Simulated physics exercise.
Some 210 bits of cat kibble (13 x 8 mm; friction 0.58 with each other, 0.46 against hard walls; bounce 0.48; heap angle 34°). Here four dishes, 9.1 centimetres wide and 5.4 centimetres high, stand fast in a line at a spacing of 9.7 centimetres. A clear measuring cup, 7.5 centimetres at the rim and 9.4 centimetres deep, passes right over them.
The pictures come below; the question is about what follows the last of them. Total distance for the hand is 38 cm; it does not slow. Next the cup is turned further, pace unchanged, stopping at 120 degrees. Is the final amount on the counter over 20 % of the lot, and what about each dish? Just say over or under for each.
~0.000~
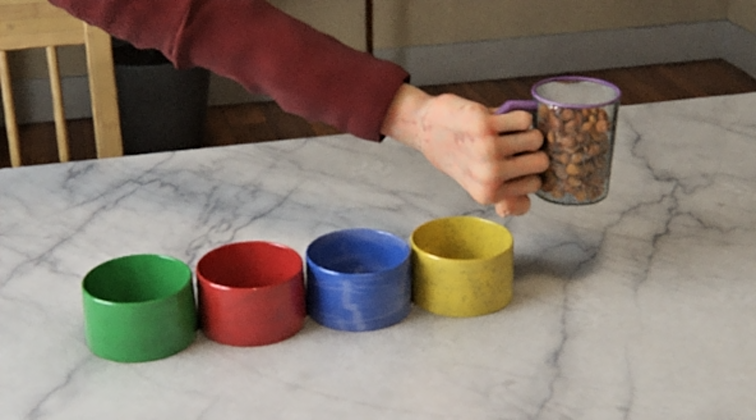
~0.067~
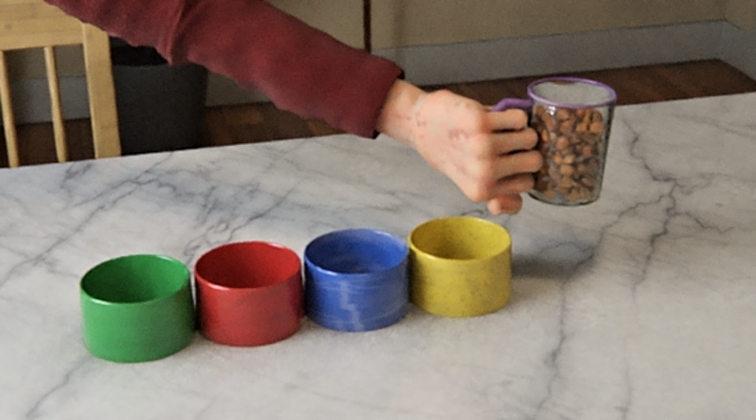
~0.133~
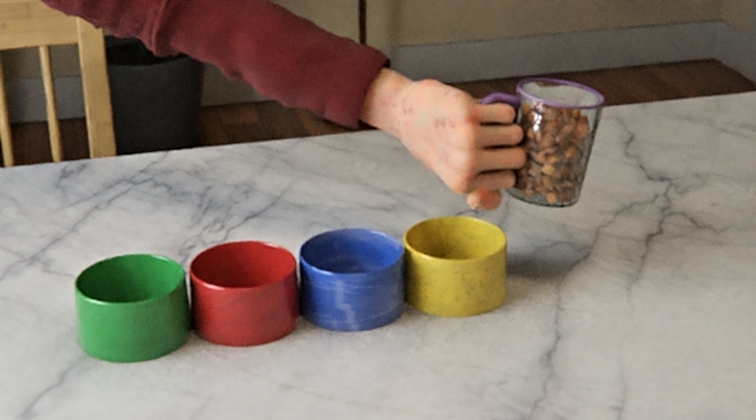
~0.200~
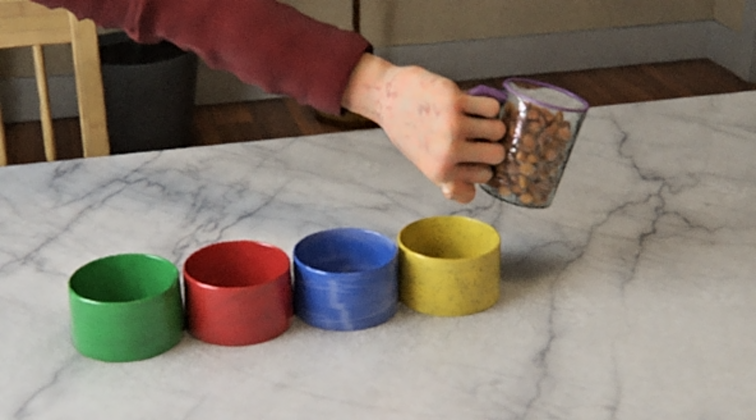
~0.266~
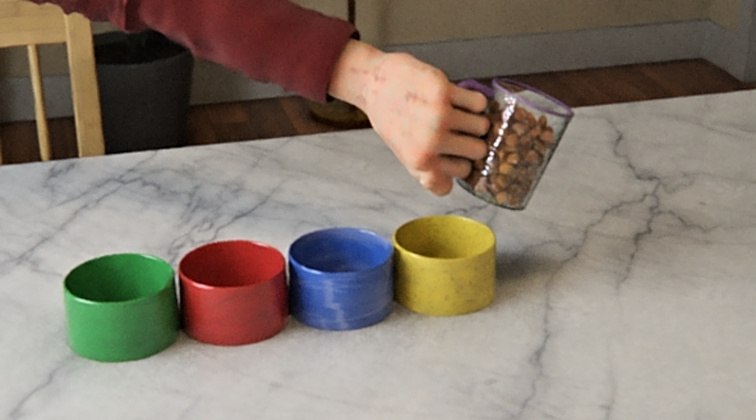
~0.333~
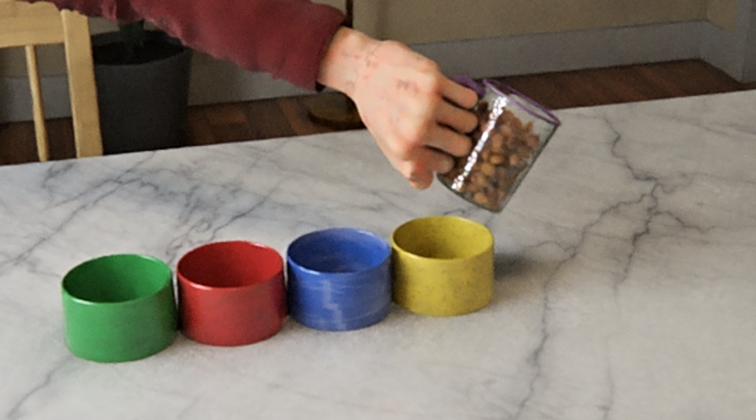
Going through them: Red comes out under, blue comes out over, green comes out under, yellow comes out under, counter comes out under.
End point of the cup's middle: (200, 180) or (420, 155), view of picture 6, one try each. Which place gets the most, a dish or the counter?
Blue; yellow.
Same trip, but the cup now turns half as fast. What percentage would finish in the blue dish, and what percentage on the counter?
In that case you'd see blue at 0 and the counter at 10.
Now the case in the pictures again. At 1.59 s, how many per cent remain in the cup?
5 %.
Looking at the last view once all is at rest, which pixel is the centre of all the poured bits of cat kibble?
Est. centre at rest: (331, 284) px.
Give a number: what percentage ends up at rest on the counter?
5 %.
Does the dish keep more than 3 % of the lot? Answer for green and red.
So green is a miss and red is a pass.
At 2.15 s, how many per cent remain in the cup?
Roughly 0 in a hundred.
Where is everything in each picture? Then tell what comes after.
Cup at (573, 142), tilt 0 degrees, lip at (616, 88), moved 0.0 cm; middle of the pieces at (577, 155); yellow dish at (462, 239); blue dish at (358, 252); red dish at (250, 265); green dish at (137, 279), in the first picture.
Cup at (567, 142), tilt 2 degrees, lip at (612, 90), moved 0.4 cm; middle of the pieces at (570, 155), in the second picture.
Cup at (551, 143), tilt 8 degrees, lip at (600, 95), moved 1.5 cm; middle of the pieces at (553, 157), in the third picture.
Cup at (531, 144), tilt 15 degrees, lip at (584, 102), moved 2.8 cm; middle of the pieces at (531, 158), in the fourth picture.
Cup at (512, 146), tilt 23 degrees, lip at (569, 109), moved 4.2 cm; middle of the pieces at (511, 159), in the fifth picture.
Cup at (495, 148), tilt 30 degrees, lip at (556, 118), moved 5.5 cm; middle of the pieces at (493, 161); yellow dish at (442, 238); blue dish at (339, 251); red dish at (230, 265); green dish at (117, 279). The cup turns about 110 degrees a second and travels 20 cm a second, in the sixth picture.
After 1.08 s, tilt 112 degrees; cup holds 90 %, blue 5 %, yellow 5 %.
After 1.59 s, tilt 120 degrees; cup holds 5 %, red 5 %, blue 80 %, yellow 5 %.
Then, at 2.15 s, tilt 120 degrees; cup holds 0 %, red 10 %, blue 80 %, yellow 5 %.
At rest (2.5 s), red 10 %, blue 80 %, green 0 %, yellow 5 %, counter 5 %.
